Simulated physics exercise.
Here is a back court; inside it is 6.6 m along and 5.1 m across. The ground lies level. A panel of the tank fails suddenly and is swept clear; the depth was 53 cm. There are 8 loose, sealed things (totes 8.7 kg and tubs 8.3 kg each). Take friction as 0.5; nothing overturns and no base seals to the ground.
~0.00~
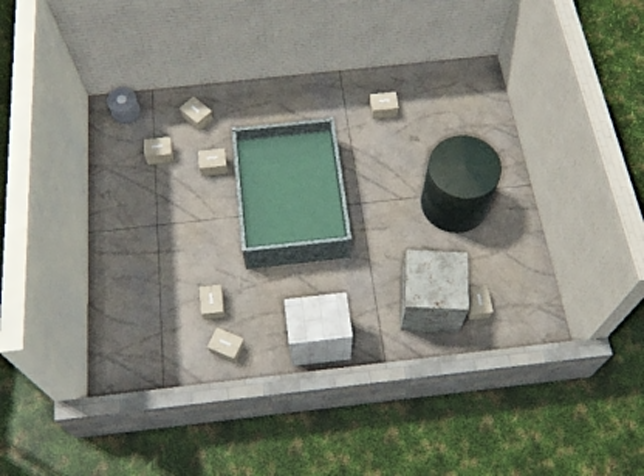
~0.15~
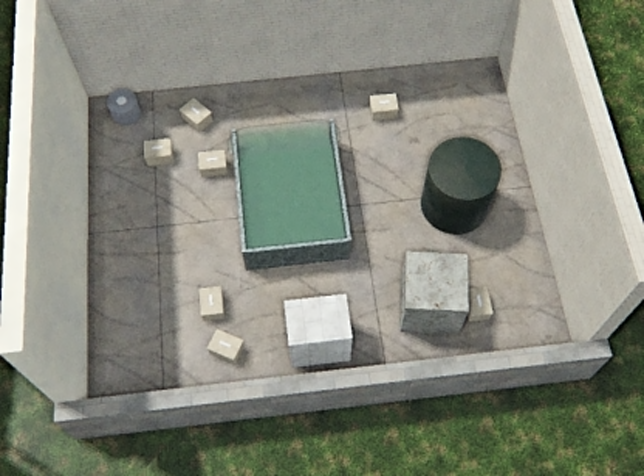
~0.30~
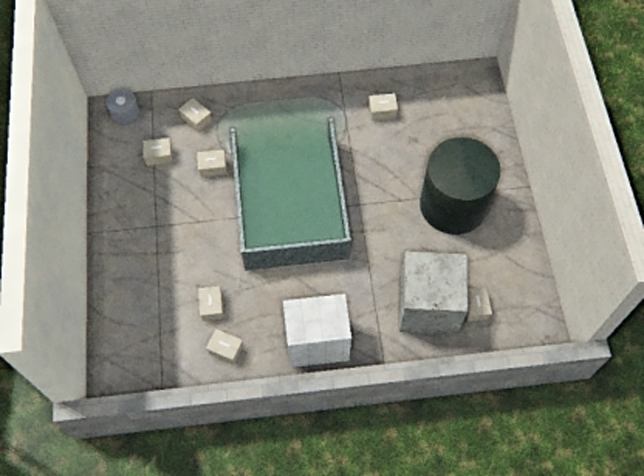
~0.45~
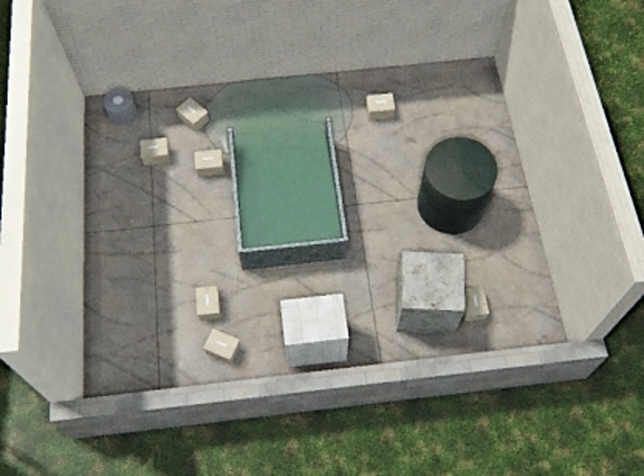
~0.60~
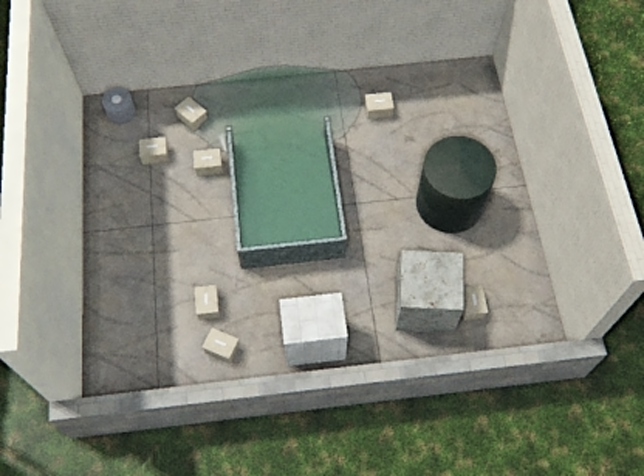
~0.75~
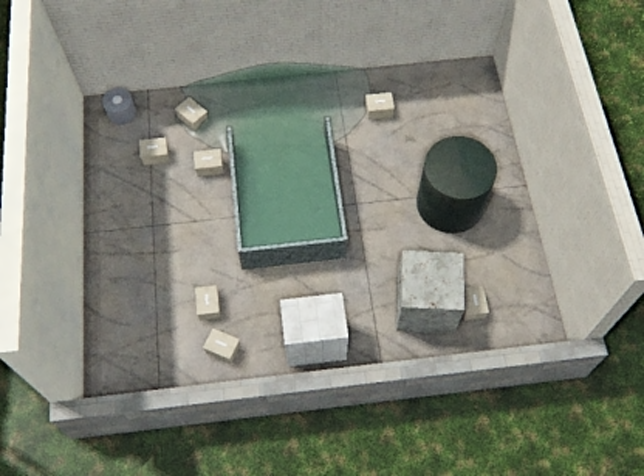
Green water spreads from the open far end of a tank across the courtyard floor.
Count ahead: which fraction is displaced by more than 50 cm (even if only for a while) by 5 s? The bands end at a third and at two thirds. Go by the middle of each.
That comes to between one and two thirds.
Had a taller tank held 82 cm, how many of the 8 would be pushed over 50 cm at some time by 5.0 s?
In that case 4 of them.
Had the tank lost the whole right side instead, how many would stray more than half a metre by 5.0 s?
In that case 1 of them.
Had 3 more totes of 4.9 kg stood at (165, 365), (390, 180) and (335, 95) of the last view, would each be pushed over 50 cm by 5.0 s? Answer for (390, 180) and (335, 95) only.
In turn: Less, over.
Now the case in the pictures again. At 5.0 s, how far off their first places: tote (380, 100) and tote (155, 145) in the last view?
In that order: 60 cm, 80 cm.
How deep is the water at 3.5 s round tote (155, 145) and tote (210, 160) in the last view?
Roughly 3 and 2 cm.
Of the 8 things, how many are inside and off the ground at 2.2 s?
At that moment 1.
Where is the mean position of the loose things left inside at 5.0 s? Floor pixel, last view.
Near (251, 240).
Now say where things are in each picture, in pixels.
The first frame shows a tote at (157, 147), on the bottom; a tote at (211, 299) rests on the ground; water covers 2.7 m2; 0 of 8 have shifted.
The second frame shows a tote at (157, 148) rests on the ground; a tote at (211, 301) rests on the ground; 3.4 m2 under water; 0 of 8 have shifted.
The third frame shows a tote at (157, 148) rests on the ground; a tote at (210, 301), on the bottom; 4.3 m2 under water; 0 of 8 have shifted.
The fourth frame shows a tote at (154, 148) rests on the ground; a tote at (207, 300), on the bottom; 5.4 m2 under water; 0 of 8 have shifted.
The fifth frame shows a tote at (153, 147) rests on the ground; a tote at (206, 299) rests on the ground; water covers 5.8 m2; 0 of 8 have shifted.
The sixth frame shows a tote at (153, 147) rests on the ground; a tote at (207, 300), on the bottom; 6.1 m2 under water; 0 of 8 have shifted.
After 1.1 s 0 of 8 are over 50 cm from their spots; 0 afloat.
After 2.2 s 1 of 8 are over 50 cm from their spots; 1 afloat.
After 3.5 s 4 of 8 are over 50 cm from their spots; 0 afloat.
After 5.0 s 4 of 8 are over 50 cm from their spots, and 4 have been at some point; 0 afloat.
